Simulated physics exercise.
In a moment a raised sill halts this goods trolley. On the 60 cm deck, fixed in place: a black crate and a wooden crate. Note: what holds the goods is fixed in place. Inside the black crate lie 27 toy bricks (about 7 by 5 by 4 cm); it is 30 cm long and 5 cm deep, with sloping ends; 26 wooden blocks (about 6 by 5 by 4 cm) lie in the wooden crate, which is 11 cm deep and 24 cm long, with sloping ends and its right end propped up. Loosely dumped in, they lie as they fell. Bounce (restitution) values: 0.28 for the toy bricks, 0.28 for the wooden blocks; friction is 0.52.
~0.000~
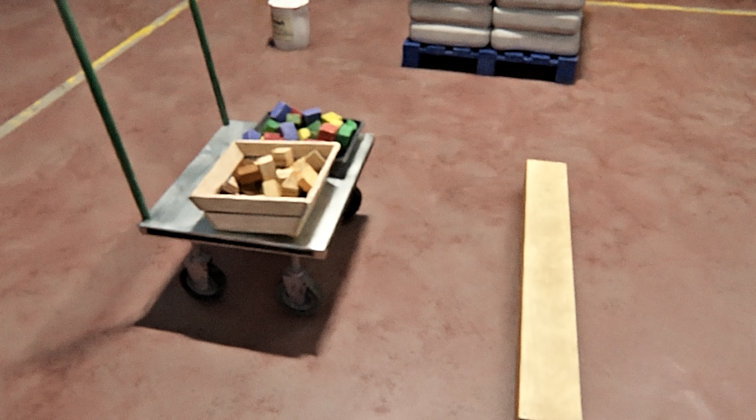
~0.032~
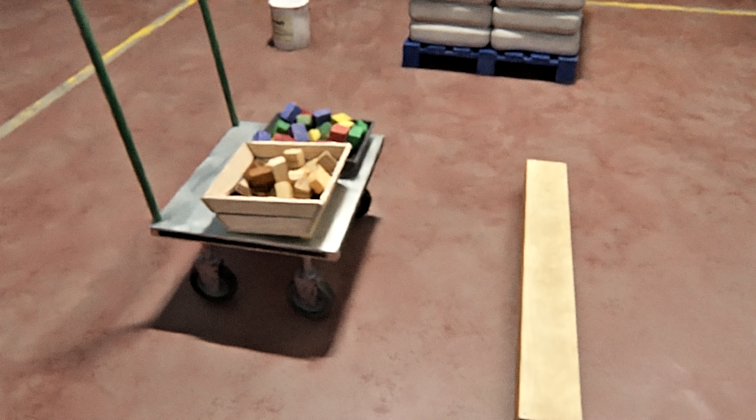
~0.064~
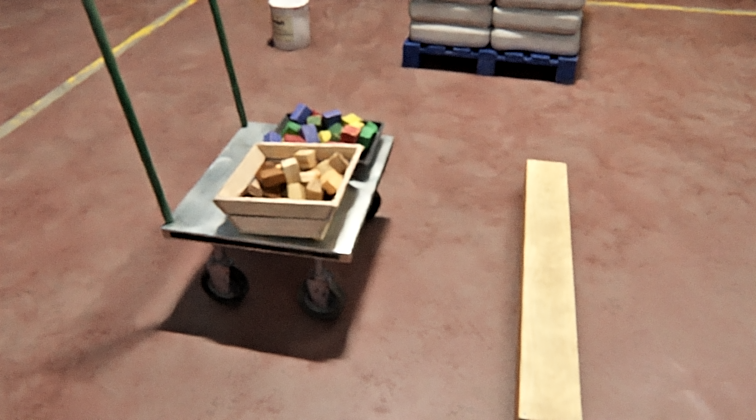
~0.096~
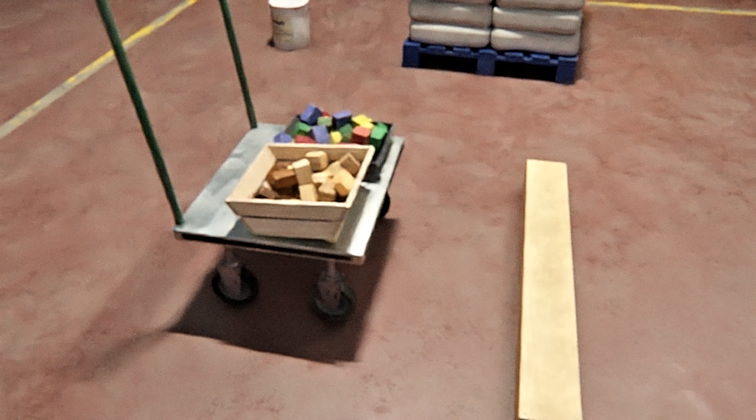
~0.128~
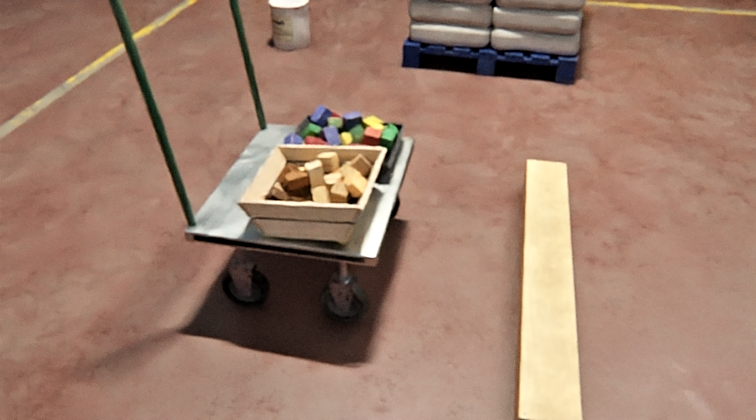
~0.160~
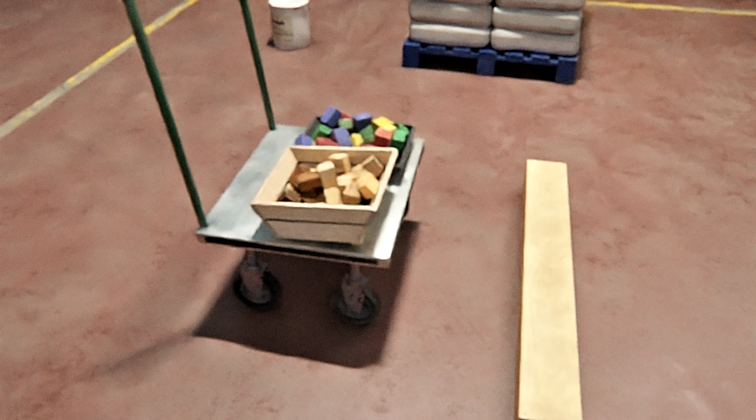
On a reddish warehouse floor, a green-handled trolley carrying wooden blocks and colourful toy bricks in crates rolls slowly rightward.
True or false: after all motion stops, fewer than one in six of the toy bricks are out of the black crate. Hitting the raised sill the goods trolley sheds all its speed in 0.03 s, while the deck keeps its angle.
True.
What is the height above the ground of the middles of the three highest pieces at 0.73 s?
Roughly 48 centimetres.
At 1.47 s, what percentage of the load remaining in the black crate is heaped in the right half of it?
Around 60%.
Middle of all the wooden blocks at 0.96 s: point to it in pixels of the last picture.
I'd put the middle close to (482, 212).
After 0.51 s, impact.
After 0.61 s, the black crate has all 27 and the wooden crate has all 26.
After 0.73 s, the black crate is down by 2 of 27 and the wooden crate has all 26.
After 0.96 s, the black crate is down by 2 of 27 and the wooden crate has all 26.
Outcome (at 1.47 s), the black crate is down by 2 of 27 and the wooden crate has all 26. Asked share, 2 of 27, 7 per cent.
